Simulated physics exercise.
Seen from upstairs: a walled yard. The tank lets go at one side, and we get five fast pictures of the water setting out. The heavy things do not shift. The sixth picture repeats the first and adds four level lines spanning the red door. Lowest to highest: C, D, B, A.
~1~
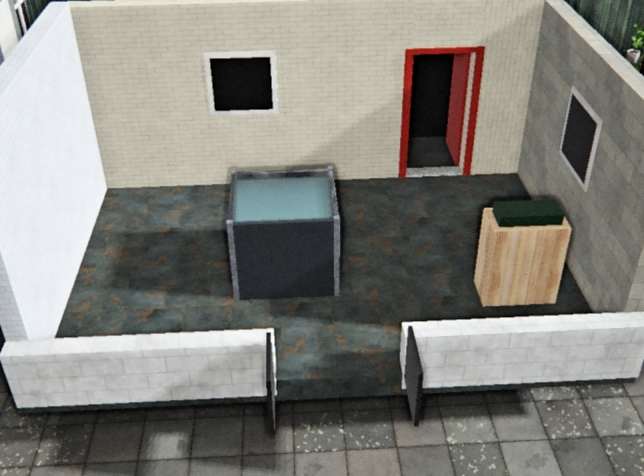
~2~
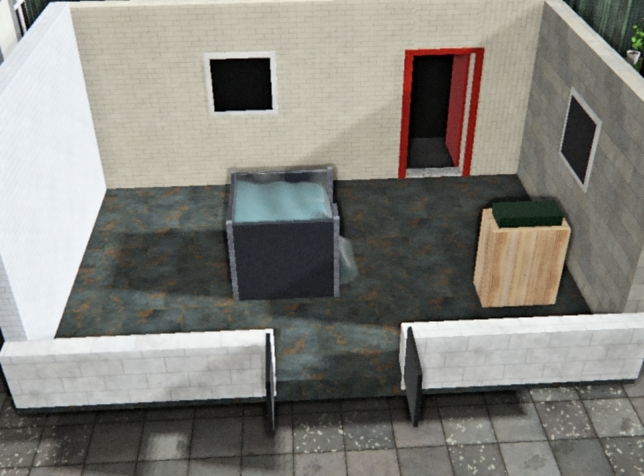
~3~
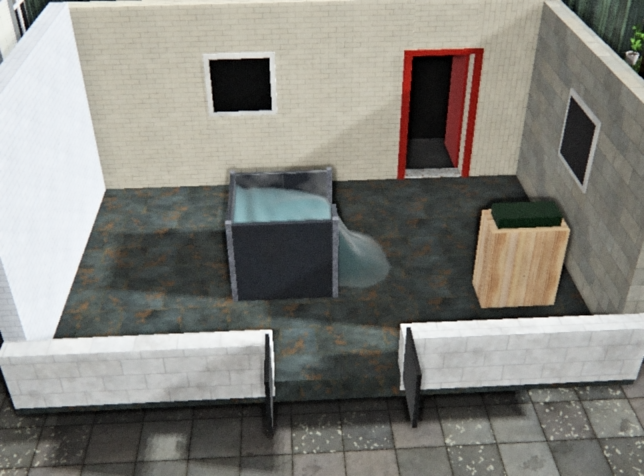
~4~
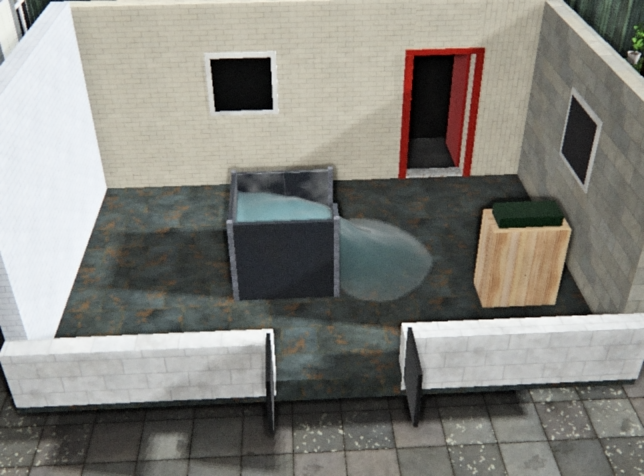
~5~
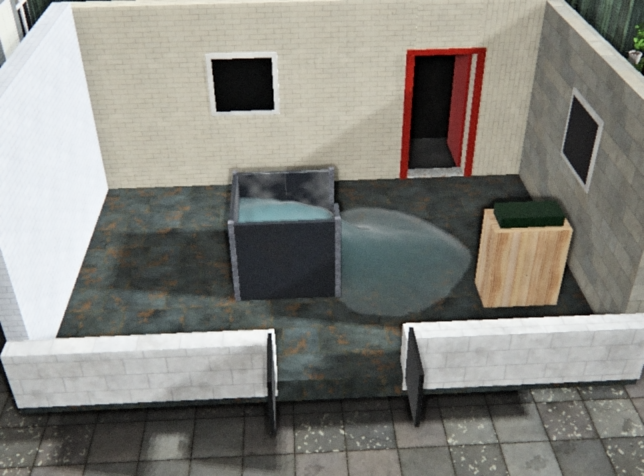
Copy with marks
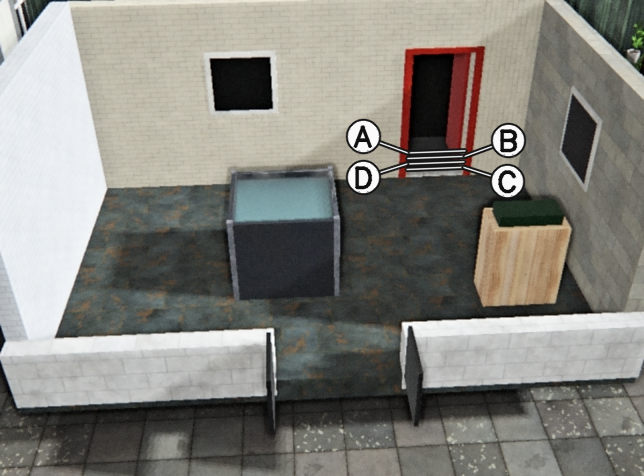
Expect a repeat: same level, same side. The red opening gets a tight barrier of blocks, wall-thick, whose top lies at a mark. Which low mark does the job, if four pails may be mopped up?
Use line C.
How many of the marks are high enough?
All of the four.
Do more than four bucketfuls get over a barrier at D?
No.
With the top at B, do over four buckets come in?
No.
On the marked copy, A at (436, 151); B at (436, 157); C at (435, 168); D at (435, 162); from the bottom up C, D, B, A.
With A, nothing gets over.
With B, nothing gets over.
With C, a bucket or two gets in.
With D, a splash gets over, under a bucket.
